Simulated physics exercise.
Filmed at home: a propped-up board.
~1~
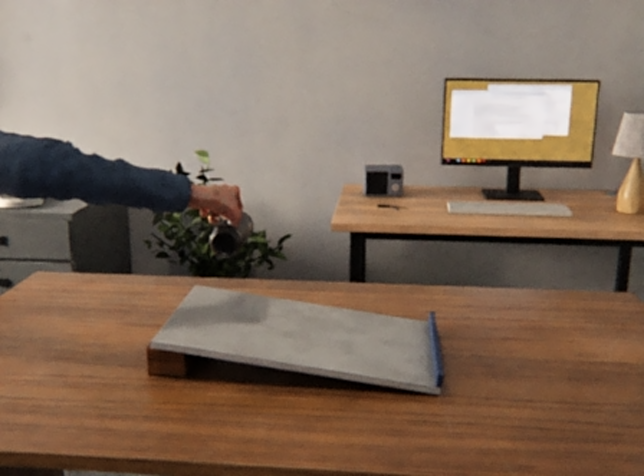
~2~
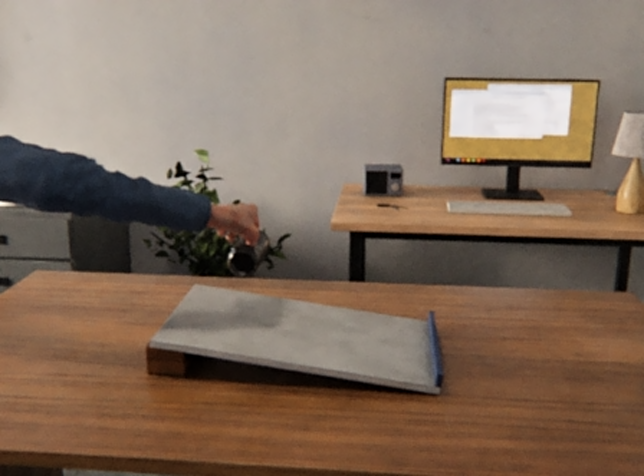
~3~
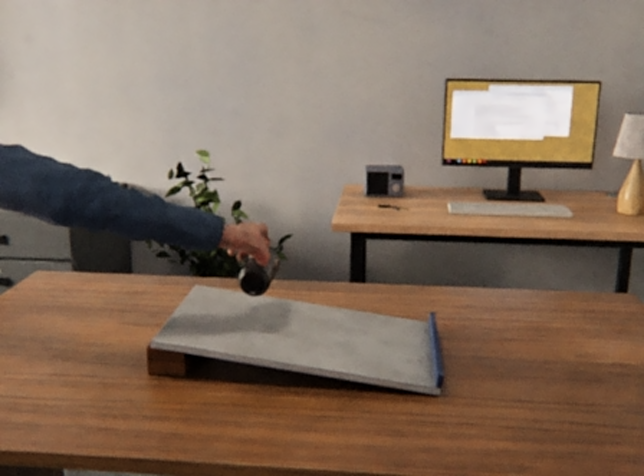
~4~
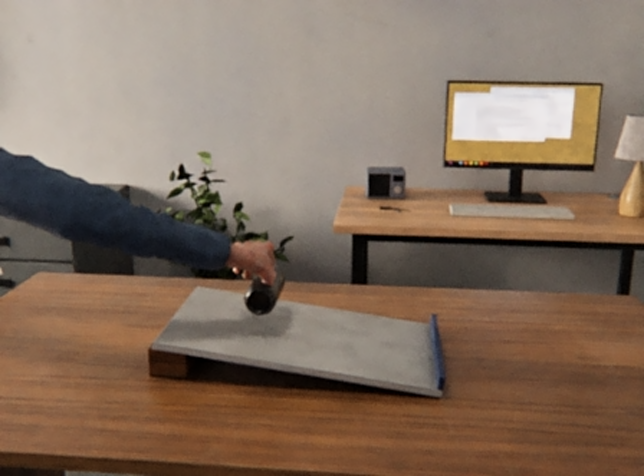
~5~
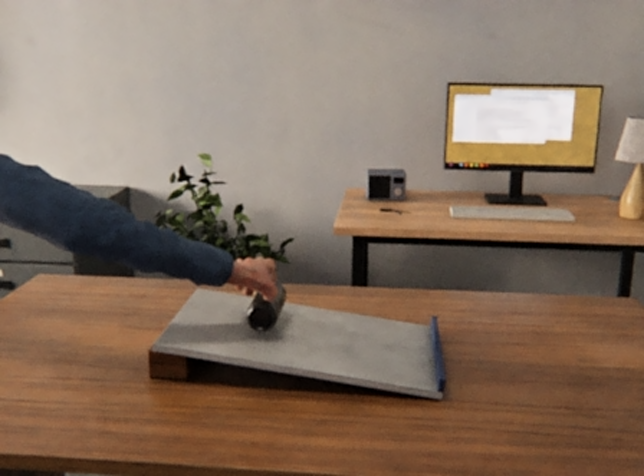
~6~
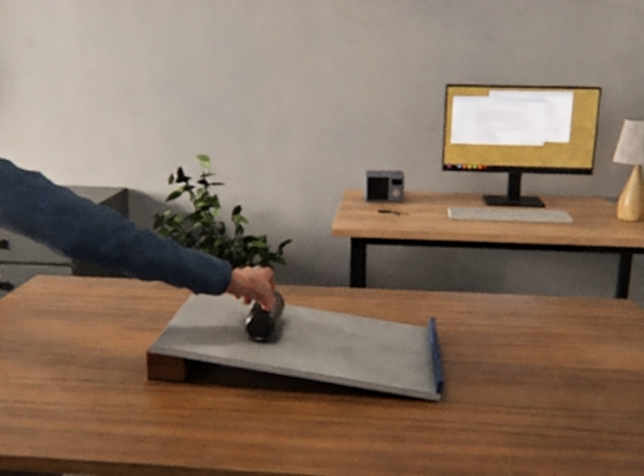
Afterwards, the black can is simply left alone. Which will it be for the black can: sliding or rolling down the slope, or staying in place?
The black can moves down the slope.
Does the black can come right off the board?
Once it settles, it is resting on top.
Then, 0.60 s on from there, black can shifted about its own width near (308, 322).
Then, 0.80 s on from there, black can shifted well along near (349, 329).
Then, 1.00 s on from there, black can shifted well along near (404, 338).
In the end, moved from the start, black can. At the end, from the last picture's camera, black can near (419, 341). The black can runs down the board.
